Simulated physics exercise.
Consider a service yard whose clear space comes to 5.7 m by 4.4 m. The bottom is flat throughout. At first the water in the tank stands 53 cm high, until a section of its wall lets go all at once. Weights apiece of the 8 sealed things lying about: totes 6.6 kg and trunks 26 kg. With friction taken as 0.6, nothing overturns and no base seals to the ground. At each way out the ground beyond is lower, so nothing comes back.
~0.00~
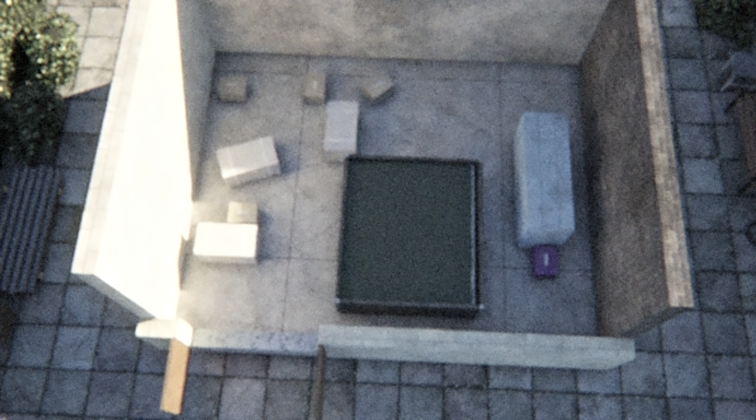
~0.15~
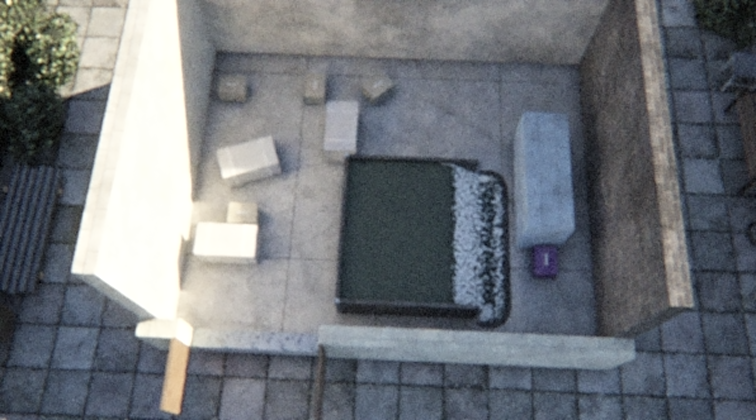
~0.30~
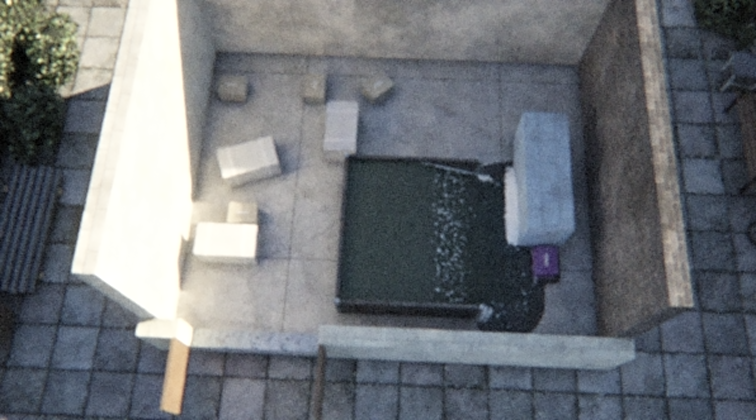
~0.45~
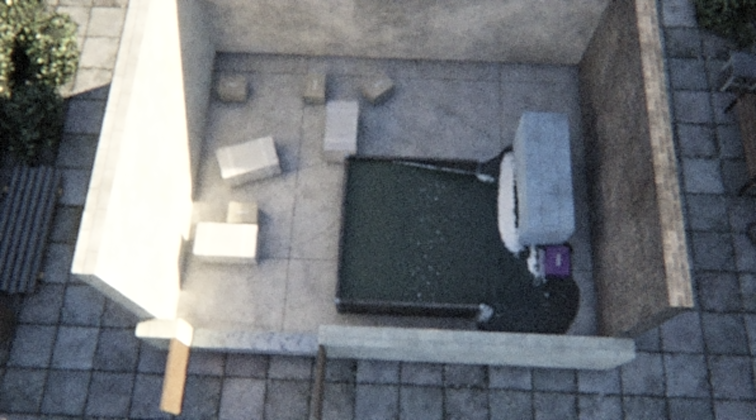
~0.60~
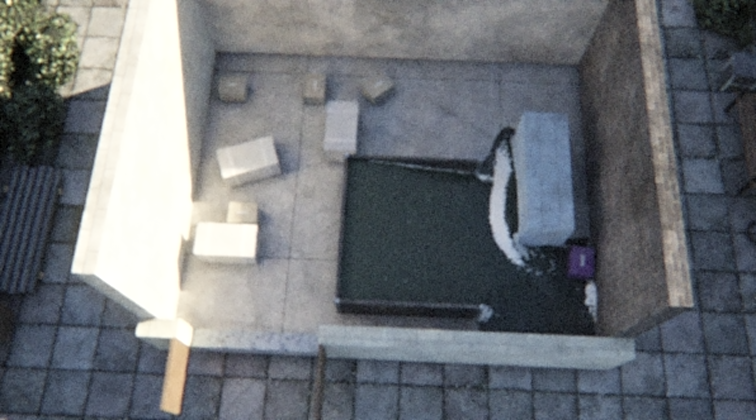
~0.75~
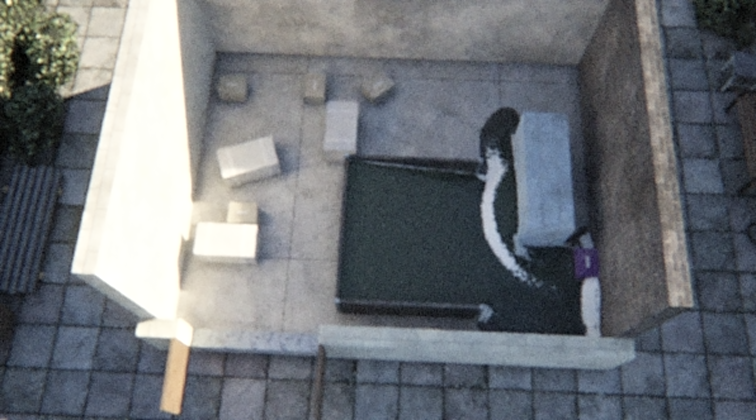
In a walled yard, dark water spills rightward from a tank and pushes a purple tote right.
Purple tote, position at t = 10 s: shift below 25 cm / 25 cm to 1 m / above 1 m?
Badly dislodged.
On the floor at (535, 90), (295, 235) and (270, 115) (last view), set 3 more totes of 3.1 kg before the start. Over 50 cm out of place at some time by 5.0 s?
Going through them in the order asked, they come out clear of the mark, shy of the mark and shy of the mark.
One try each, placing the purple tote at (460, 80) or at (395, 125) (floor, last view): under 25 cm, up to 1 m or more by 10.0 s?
Well, it gets swept off on the first try and gets swept off on the second.
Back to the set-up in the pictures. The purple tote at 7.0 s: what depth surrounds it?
Somewhere close to 9 cm.
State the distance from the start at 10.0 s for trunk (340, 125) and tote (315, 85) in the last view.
In turn: 120 cm, 350 cm.
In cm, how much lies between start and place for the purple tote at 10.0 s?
300 centimetres.
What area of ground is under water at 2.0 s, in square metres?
About 11.5 m2.
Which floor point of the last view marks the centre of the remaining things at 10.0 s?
(283, 227).
After 2.0 s the purple tote is near (575, 153), 1.7 m from its start, afloat; 0 of 8 are out; 1 afloat.
After 4.5 s the purple tote is near (517, 111), 2.3 m from its start, afloat; 0 of 8 are out; 2 afloat.
After 7.0 s the purple tote is near (533, 118), 2.2 m from its start, afloat; 0 of 8 are out; 7 afloat.
After 10.0 s the purple tote is near (457, 96), 2.8 m from its start, afloat; 0 of 8 are out; 8 afloat.
